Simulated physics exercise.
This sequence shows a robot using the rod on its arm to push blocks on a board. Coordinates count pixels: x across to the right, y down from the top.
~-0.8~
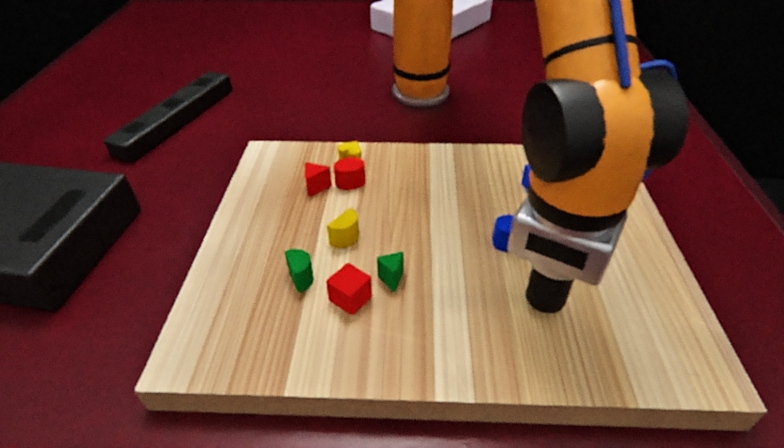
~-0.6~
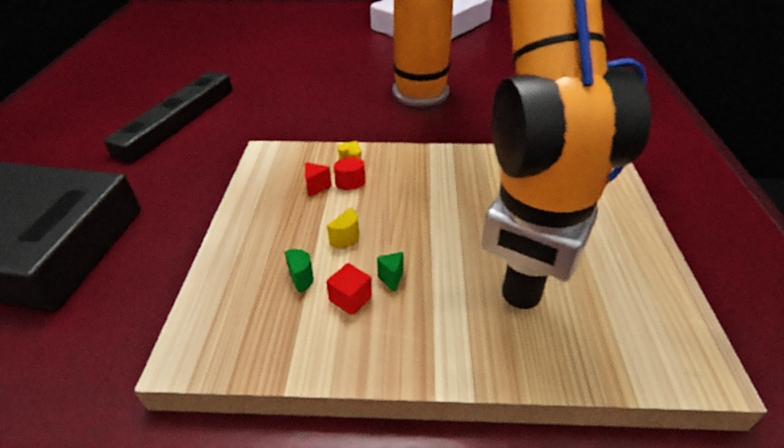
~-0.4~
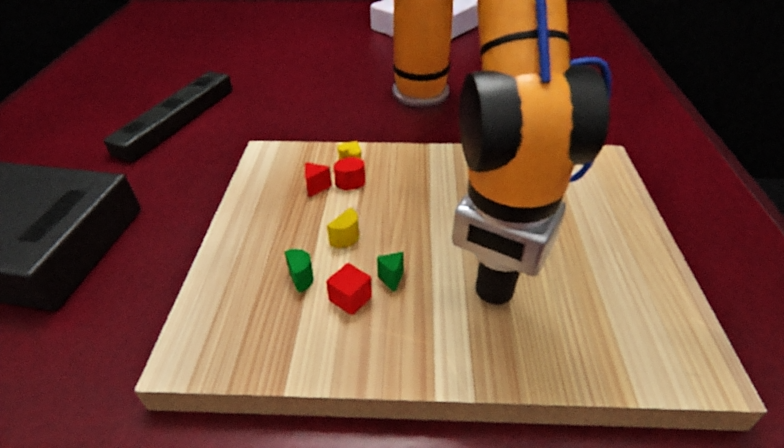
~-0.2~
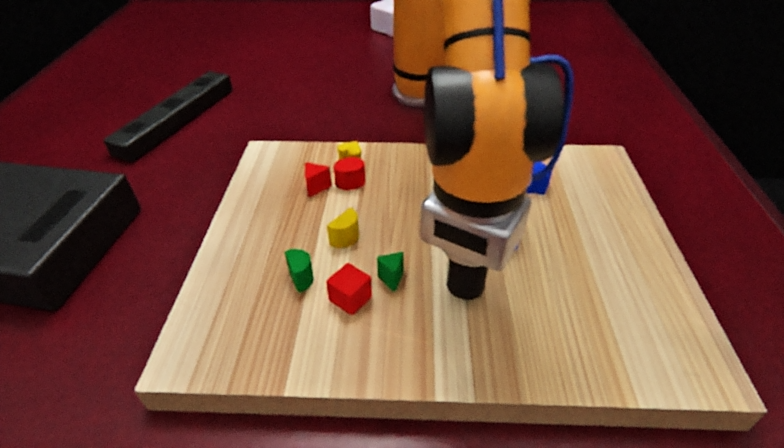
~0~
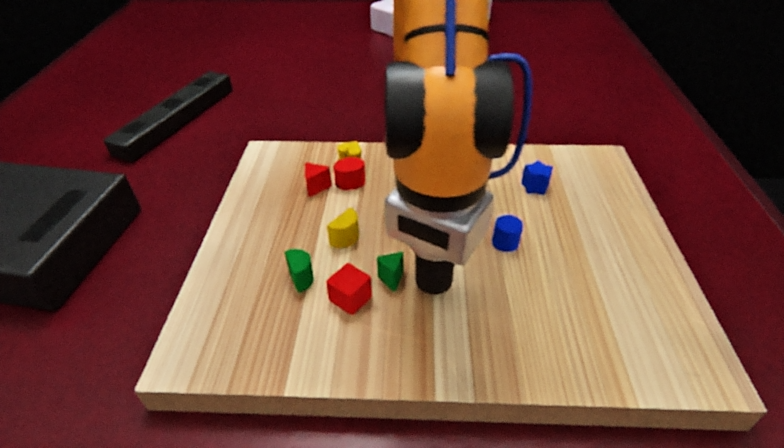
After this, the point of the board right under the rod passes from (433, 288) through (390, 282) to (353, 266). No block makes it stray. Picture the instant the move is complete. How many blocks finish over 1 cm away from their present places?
The way I see it, the answer is one.
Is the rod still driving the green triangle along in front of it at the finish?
In short: Yes.
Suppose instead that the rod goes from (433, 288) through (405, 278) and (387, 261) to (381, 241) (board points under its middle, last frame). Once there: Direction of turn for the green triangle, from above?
Seen from above, its turn is counter-clockwise.
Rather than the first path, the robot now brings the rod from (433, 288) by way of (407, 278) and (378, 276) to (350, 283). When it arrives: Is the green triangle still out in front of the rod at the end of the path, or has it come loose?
Expect to find it ahead of the rod.
The first path, step by step. One third of the way, rod at (403, 278); green triangle at (378, 257), turned 15° clockwise.
Two thirds of the way, rod at (376, 269); green triangle at (351, 250).
At the end, rod at (352, 258); red square piece in place; green triangle at (327, 240).
